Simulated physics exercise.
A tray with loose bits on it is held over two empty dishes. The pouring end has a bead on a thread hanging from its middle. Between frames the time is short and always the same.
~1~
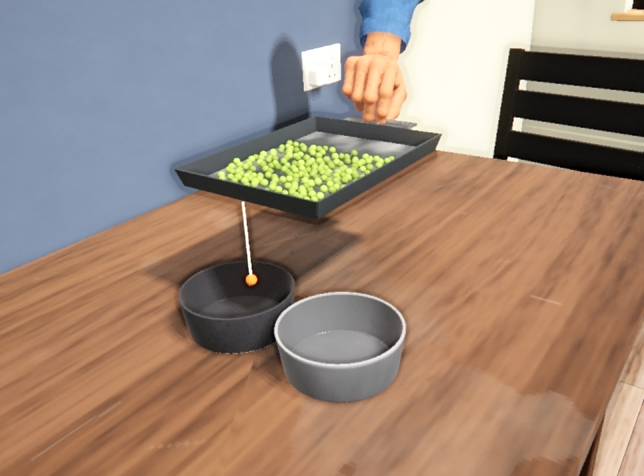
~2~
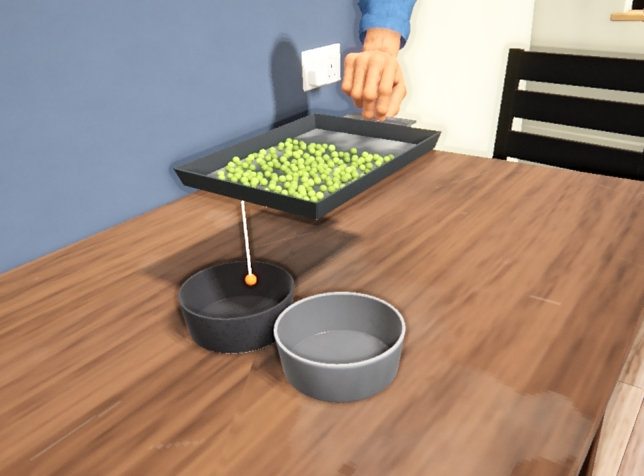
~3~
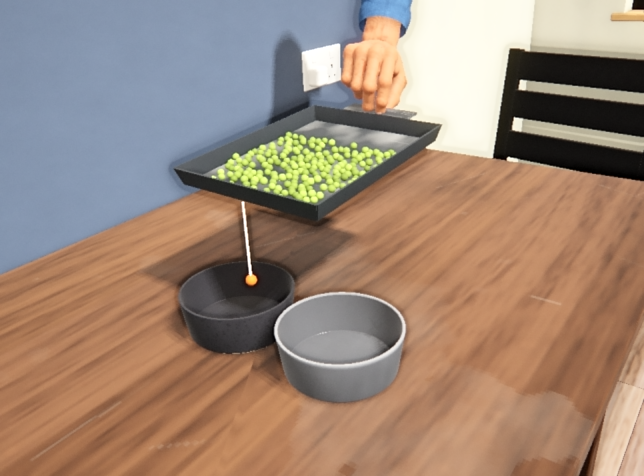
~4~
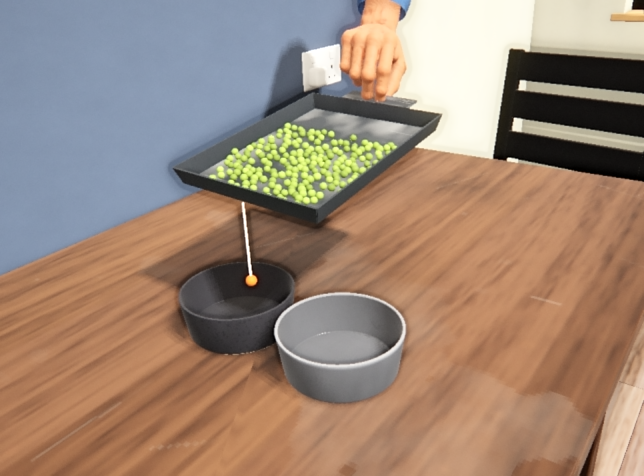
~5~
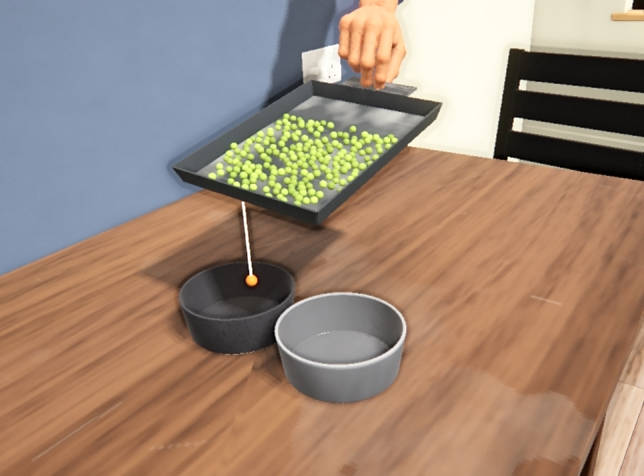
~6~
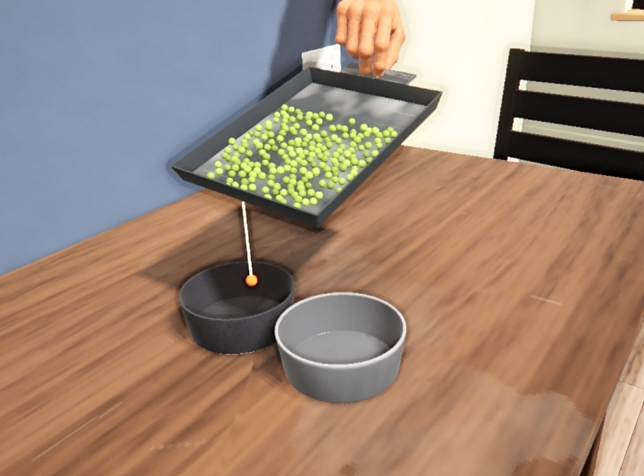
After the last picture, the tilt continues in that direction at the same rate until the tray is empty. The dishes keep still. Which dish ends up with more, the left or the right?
Going by this, it mostly spills to the right of the two.
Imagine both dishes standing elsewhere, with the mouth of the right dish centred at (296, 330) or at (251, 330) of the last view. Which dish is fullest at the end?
At the first place the dish on the right, at the second right.
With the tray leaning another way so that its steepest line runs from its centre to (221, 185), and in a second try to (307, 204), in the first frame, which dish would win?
The first slope favours the dish to the left, the second the dish to the right.
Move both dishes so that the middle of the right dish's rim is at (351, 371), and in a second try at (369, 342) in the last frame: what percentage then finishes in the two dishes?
Try 1: Some 70 %; try 2: Some 80 %.
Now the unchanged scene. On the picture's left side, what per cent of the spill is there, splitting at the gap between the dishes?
Roughly 90 in a hundred.
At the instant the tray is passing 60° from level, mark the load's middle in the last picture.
Close to (282, 176).
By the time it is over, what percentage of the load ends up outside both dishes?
Share: Approx. 20 %.
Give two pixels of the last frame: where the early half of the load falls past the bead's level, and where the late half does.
The opening part goes through (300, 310); what follows goes through (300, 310).
Shortly afterwards, tray tipped steeply; all but a few on the tray; only a few in the air.
Next, tray tipped right over; near a quarter on the tray; near half in the right dish; only a few in the left dish; a little outside both; near a quarter in the air.
Some moments later, tray tipped past a quarter turn; the bulk in the right dish; a little in the left dish; near a quarter outside both.
In the end, tray tipped past a quarter turn; the bulk in the right dish; a little in the left dish; near a quarter outside both.
